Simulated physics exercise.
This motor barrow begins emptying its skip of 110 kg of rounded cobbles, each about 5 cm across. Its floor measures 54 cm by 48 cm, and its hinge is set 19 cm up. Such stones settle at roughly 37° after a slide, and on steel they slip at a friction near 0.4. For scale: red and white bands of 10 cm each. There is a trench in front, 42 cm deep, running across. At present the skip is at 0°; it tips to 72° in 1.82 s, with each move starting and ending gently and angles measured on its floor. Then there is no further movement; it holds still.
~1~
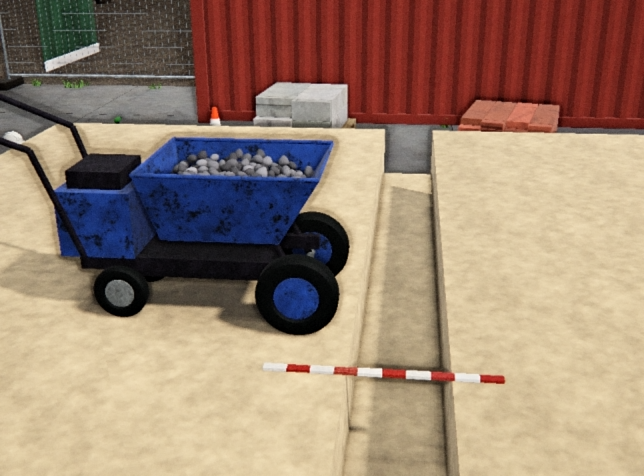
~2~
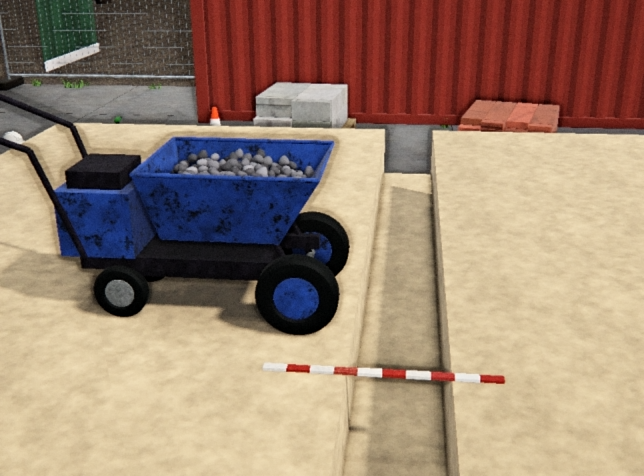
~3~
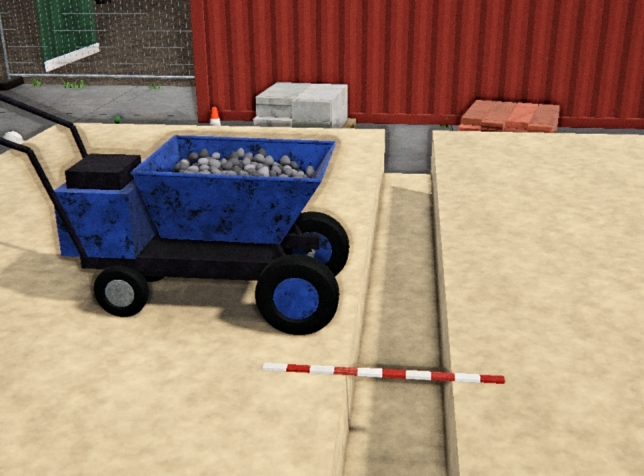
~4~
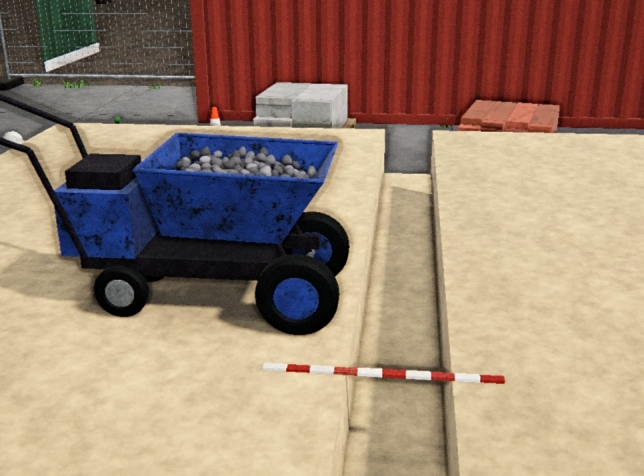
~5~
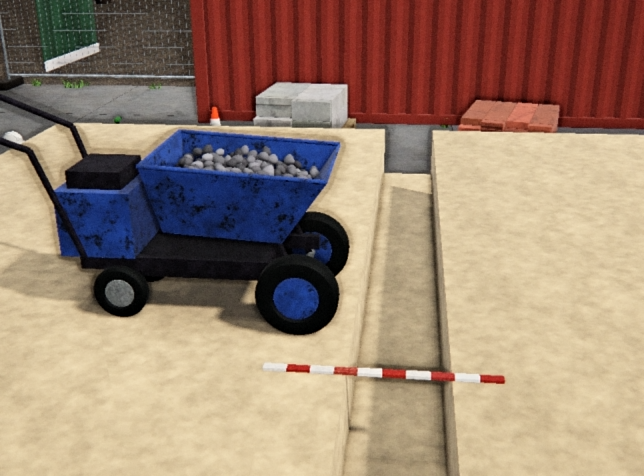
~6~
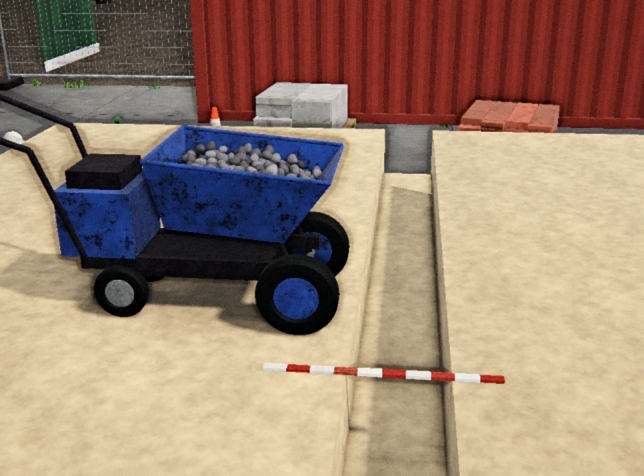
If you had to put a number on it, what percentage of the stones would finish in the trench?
I'd put it at about 51 percent.
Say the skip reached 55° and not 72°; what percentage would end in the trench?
In that case some 15 per cent.
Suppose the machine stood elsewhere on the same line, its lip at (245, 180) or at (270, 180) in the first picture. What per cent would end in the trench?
From the first place around 100 per cent, from the other around 95.
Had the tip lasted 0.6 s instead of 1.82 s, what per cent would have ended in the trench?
In that case some 25 per cent.
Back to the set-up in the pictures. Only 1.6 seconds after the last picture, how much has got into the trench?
Approx. 10 % of the load.
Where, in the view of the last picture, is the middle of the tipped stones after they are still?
Their middle lands near (444, 308).
Then, 1.1 s after the last picture the floor is at 61°, 100 % in the skip; the foremost stones are at (422, 234).
Then, 1.6 s after the last picture the floor is at 72°, 57 % in the skip, 9 % in the trench, 34 % past the trench; the foremost stones are at (536, 317).
Then, 2.0 s after the last picture the floor is at 72°, 32 % in the skip, 16 % in the trench, 52 % past the trench; the foremost stones are at (590, 326).
Then, 3.9 s after the last picture the floor is at 72°, 0 % in the skip, 51 % in the trench, 49 % past the trench; the foremost stones are at (611, 332).
